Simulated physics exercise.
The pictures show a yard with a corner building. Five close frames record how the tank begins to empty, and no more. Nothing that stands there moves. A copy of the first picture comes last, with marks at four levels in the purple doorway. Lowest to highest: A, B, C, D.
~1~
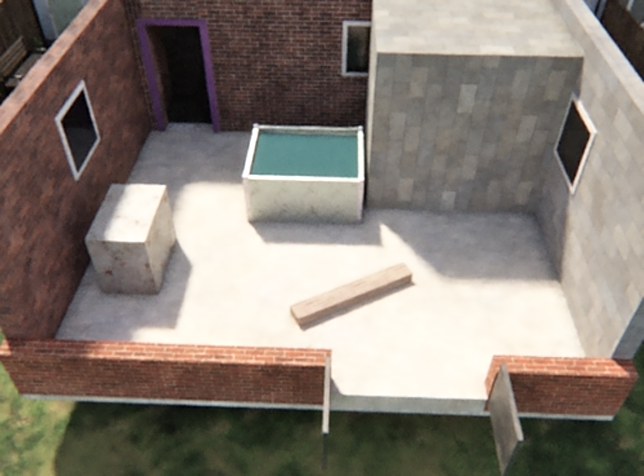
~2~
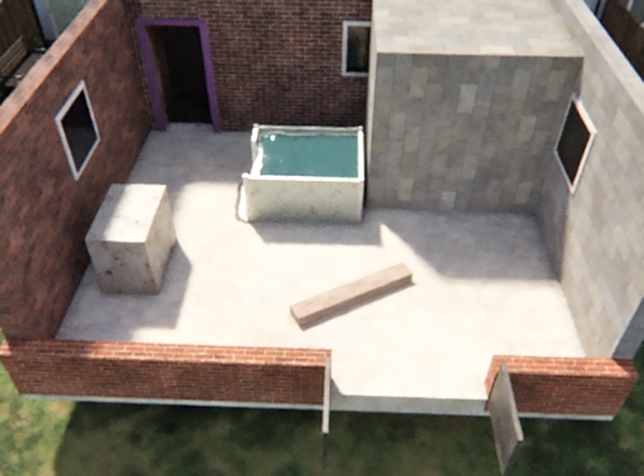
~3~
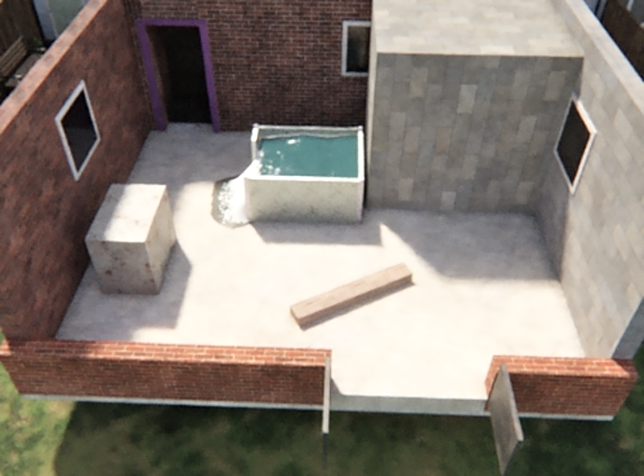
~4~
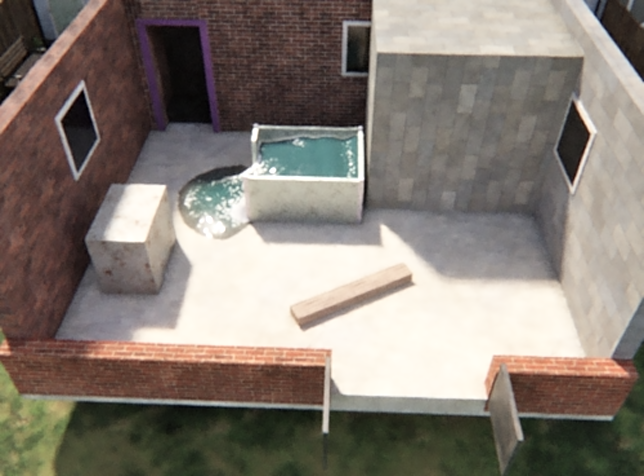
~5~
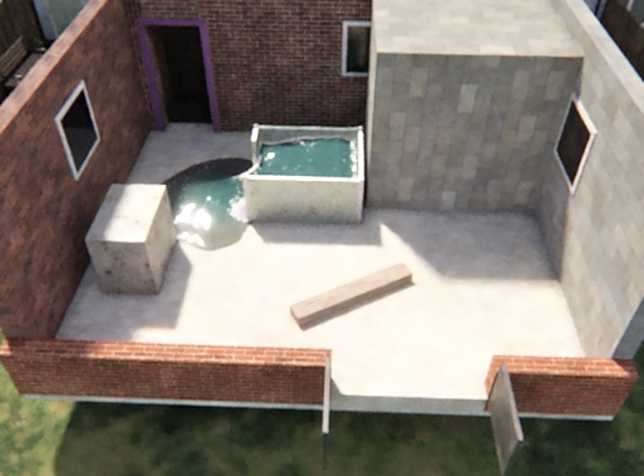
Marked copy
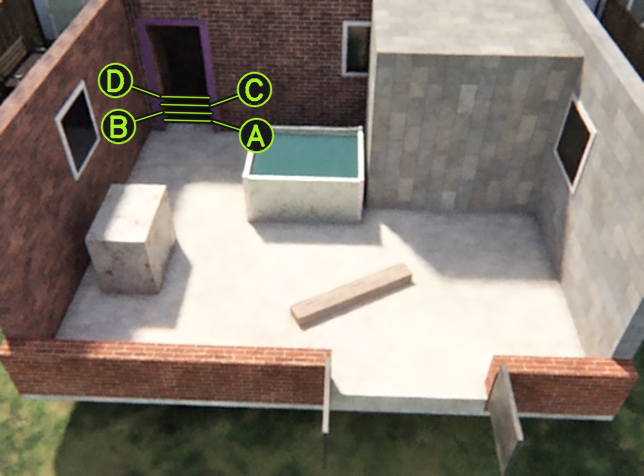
Teal water pouring from the left side of a raised tank and spreading across a walled yard's pale floor toward a block.
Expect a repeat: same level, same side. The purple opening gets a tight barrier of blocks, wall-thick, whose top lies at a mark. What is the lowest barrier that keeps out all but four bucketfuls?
A will do.
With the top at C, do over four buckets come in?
No.
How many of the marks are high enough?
All of them.
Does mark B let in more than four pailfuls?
No.
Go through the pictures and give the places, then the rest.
Water in the tank at rest, its middle at (306, 156); foot of the purple doorway at (190, 131); open gate at (413, 349), in the first frame.
In the second frame, 1 % of the ground under water, visible out to (246, 207).
In the third frame, 3 % of the ground under water, visible out to (221, 183).
In the fourth frame, 6 % of the ground under water, visible out to (190, 190).
In the fifth frame, 10 % of the ground under water, visible out to (209, 165).
In lime, A at (188, 120); B at (187, 112); C at (185, 105); D at (184, 97); from the bottom up A, B, C, D.
With A, a bucket or two gets in.
With B, nothing gets over.
With C, nothing gets over.
With D, nothing gets over.
